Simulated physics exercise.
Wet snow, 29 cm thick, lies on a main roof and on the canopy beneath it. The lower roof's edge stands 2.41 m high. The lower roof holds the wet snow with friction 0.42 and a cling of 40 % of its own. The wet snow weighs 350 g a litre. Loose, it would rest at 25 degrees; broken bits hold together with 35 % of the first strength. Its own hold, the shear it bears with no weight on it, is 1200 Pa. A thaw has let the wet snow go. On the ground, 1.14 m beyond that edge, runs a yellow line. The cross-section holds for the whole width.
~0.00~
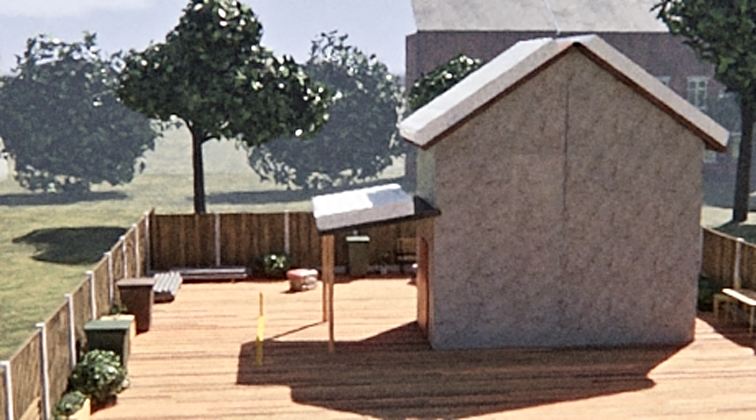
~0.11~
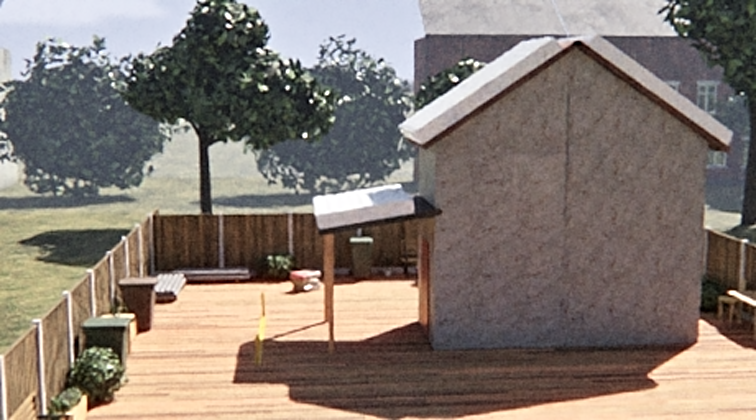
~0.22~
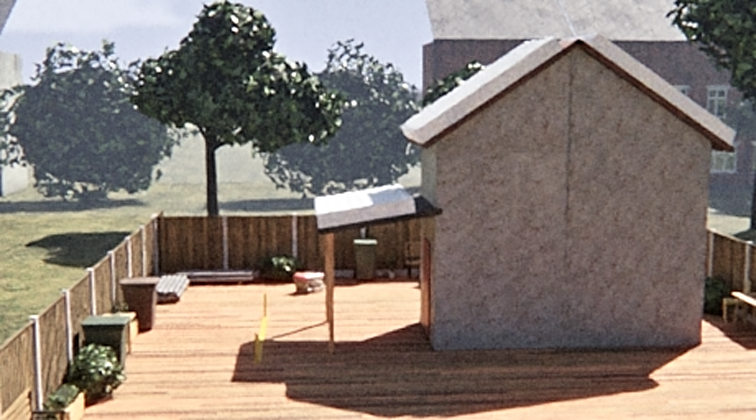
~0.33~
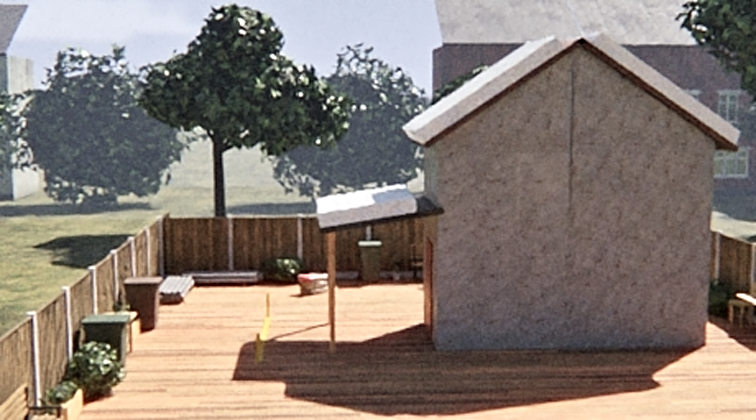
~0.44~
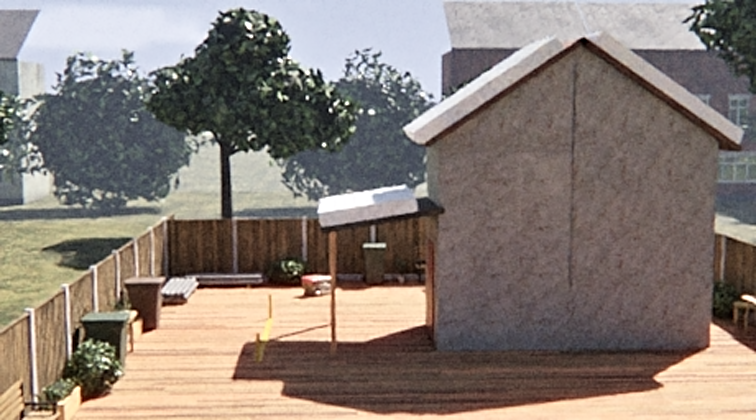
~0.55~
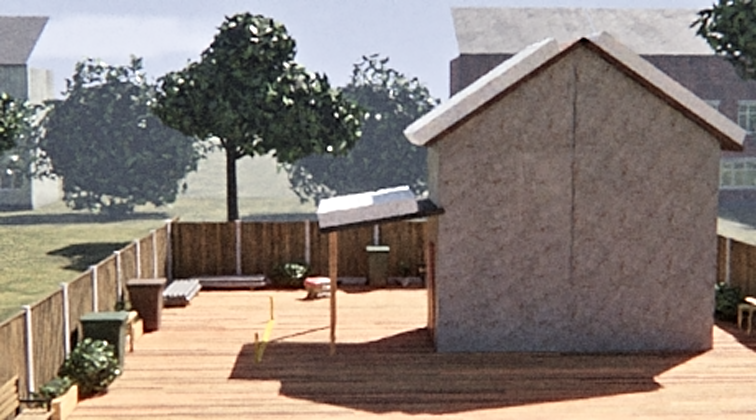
A small grey house with pale, snowy-looking roofs stood on a fenced wooden deck with a yellow line, and hardly anything on it moved while the trees and buildings behind shifted gradually to the right.
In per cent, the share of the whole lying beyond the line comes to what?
Expect roughly 0 %.
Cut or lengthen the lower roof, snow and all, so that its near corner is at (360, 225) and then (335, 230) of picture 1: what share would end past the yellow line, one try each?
In turn about 12 %, 3 %.
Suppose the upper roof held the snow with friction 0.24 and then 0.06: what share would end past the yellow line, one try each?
In turn about 20 %, 30 %.
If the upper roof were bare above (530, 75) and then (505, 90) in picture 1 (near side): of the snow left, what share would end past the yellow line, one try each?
In that order: 0 %, 0 %.
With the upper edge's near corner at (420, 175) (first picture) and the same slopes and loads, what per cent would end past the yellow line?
Then about 0 %.
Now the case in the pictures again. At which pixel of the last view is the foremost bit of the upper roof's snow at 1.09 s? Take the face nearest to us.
Near (395, 189).
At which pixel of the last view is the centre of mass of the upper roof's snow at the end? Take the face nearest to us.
At about (376, 193).
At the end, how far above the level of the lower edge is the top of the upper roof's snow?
About 1.0 m.
After 1.09 s, none is below the lower edge and 0 % is past the line.
After 1.73 s, none is below the lower edge and 0 % is past the line.
After 2.36 s, none is below the lower edge and 0 % is past the line.
After 3.00 s, none is below the lower edge and 0 % is past the line.
After 4.00 s, none is below the lower edge and 0 % is past the line.
